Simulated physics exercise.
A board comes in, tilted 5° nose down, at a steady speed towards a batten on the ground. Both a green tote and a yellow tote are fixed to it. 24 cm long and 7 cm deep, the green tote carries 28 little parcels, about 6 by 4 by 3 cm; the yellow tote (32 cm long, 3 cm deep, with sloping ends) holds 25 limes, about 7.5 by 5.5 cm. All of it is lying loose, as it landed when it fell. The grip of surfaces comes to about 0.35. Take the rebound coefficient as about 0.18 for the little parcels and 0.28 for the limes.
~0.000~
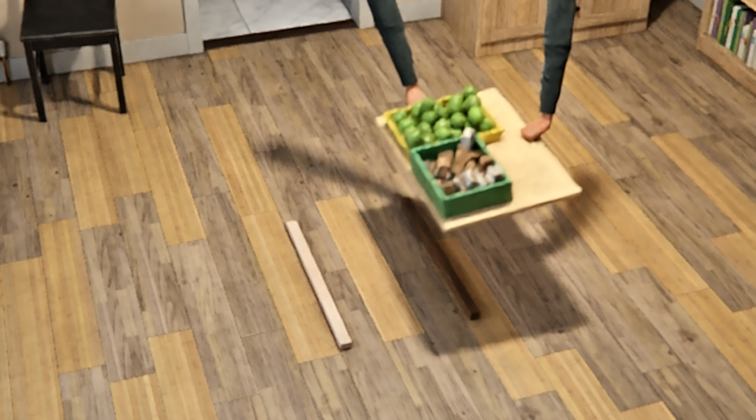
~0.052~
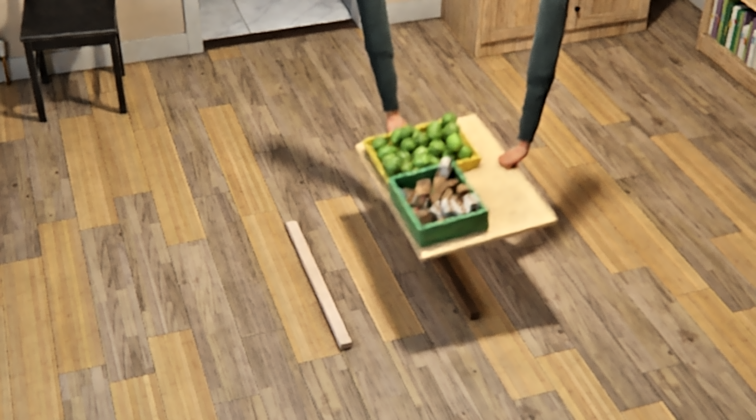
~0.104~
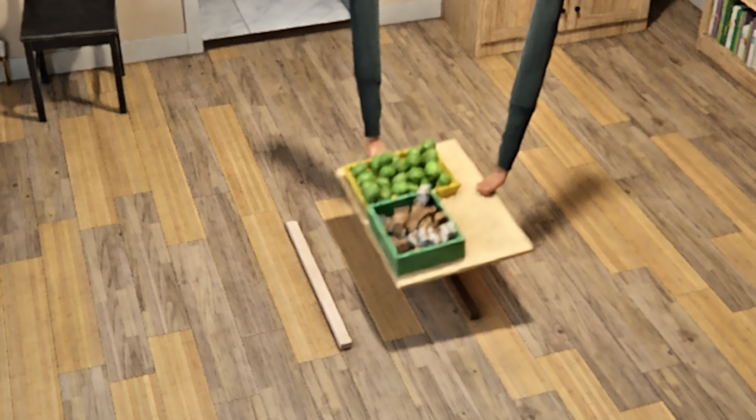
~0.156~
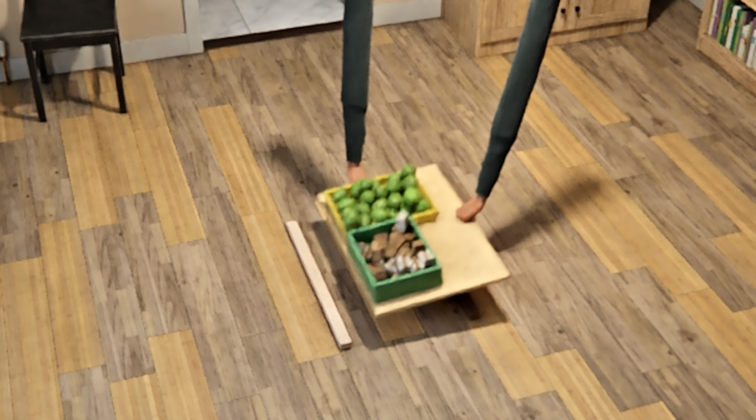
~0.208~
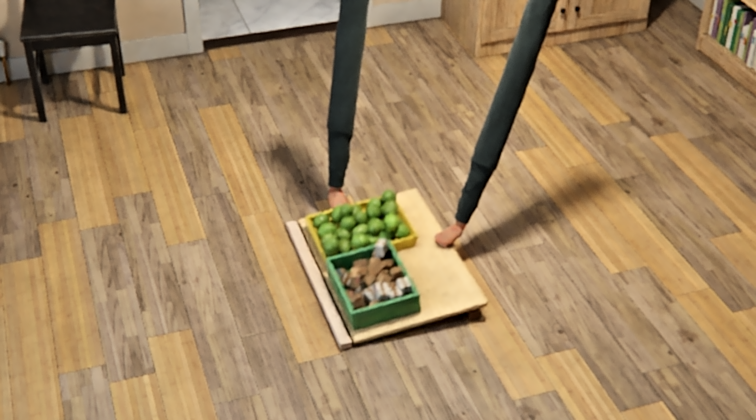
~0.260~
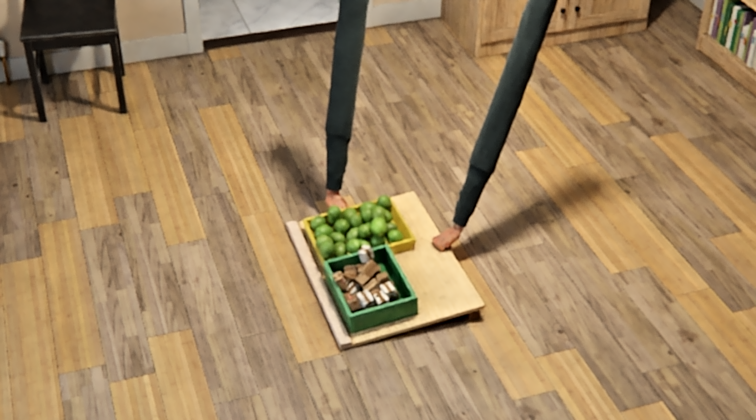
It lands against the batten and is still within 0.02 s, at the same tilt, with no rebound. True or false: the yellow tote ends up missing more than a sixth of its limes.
False.
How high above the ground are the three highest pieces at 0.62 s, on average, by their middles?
About 12 cm up.
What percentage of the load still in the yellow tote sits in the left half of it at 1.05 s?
About 60 per cent.
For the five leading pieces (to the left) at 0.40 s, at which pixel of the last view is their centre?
The five leading pieces sit around (330, 259).
After 0.40 s, the green tote has all 28 and the yellow tote has all 25.
After 0.62 s, the green tote has all 28 and the yellow tote is down by 1 of 25.
Outcome (at 1.05 s), the green tote has all 28 and the yellow tote is down by 1 of 25. Asked share, 1 of 25, 4 per cent.
